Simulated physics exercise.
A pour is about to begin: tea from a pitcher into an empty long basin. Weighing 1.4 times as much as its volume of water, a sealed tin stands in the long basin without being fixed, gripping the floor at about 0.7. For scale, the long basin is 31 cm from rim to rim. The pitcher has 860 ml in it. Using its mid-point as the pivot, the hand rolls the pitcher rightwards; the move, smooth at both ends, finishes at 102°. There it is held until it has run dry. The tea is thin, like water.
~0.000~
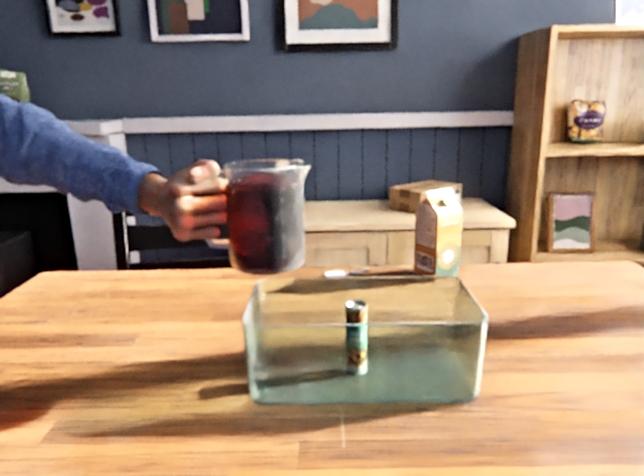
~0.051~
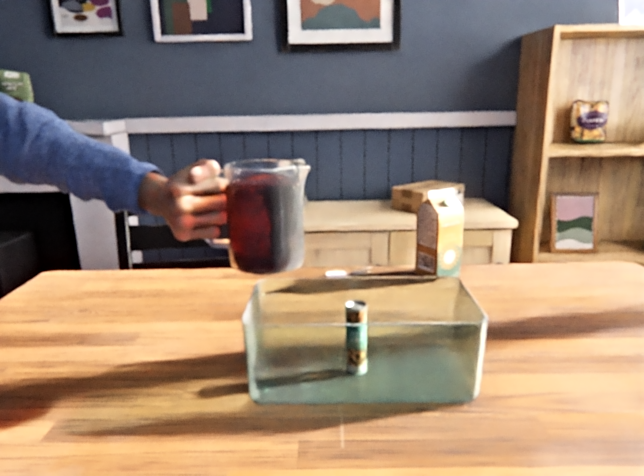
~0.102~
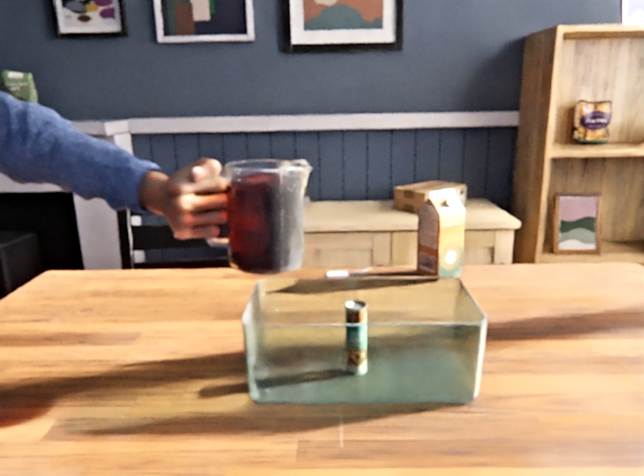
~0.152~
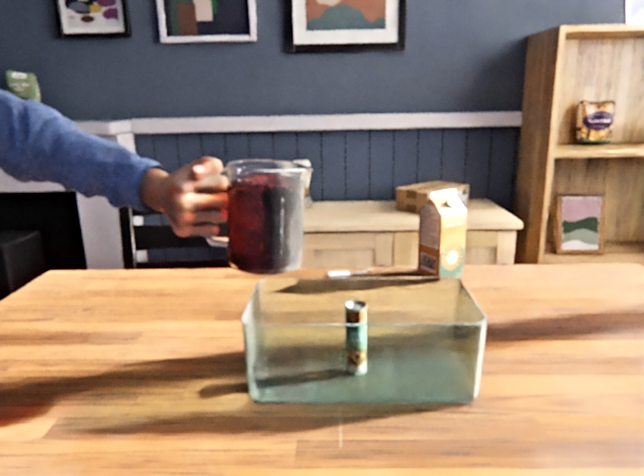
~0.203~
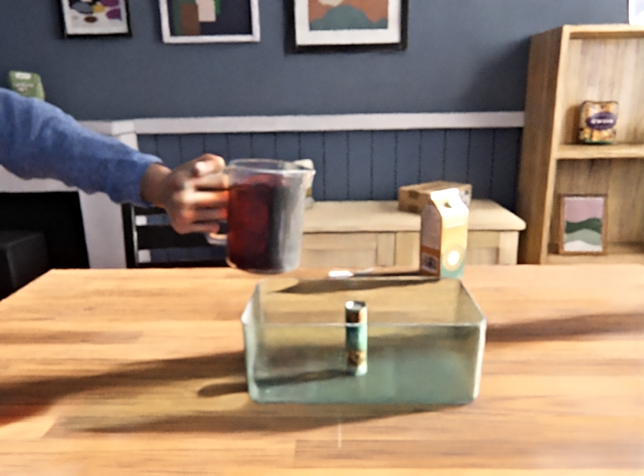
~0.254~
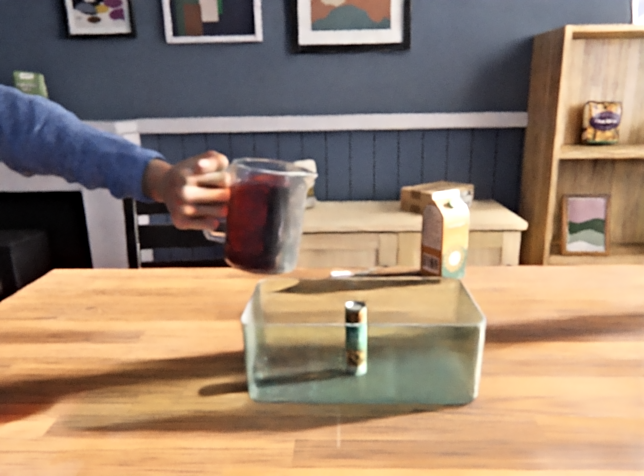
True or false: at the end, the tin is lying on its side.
False.
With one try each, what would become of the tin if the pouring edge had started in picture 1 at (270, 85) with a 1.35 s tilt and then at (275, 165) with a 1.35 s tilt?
Trial 1 - tin tips; trial 2 - tin tips.
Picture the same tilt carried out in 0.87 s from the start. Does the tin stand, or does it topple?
Result: Tin upright.
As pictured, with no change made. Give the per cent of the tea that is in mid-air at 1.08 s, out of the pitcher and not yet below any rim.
Roughly 18 %.
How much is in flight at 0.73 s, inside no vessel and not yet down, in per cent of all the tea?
9 %.
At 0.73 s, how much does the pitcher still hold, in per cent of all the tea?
Near 90 in a hundred.
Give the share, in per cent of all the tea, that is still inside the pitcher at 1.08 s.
About 46 % is still there.
By 0.73 s the tilt is 58° and 89 per cent is still to pour; the tin stands where it began.
By 1.08 s the tilt is 93° and 45 per cent is still to pour; the tin stands where it began.
By 1.45 s the tilt is 102° and 7 per cent is still to pour; the tin stands where it began.
By 1.85 s the tilt is 102° and 0 per cent is still to pour; the tin stands where it began.
At rest the tin stands where it began.
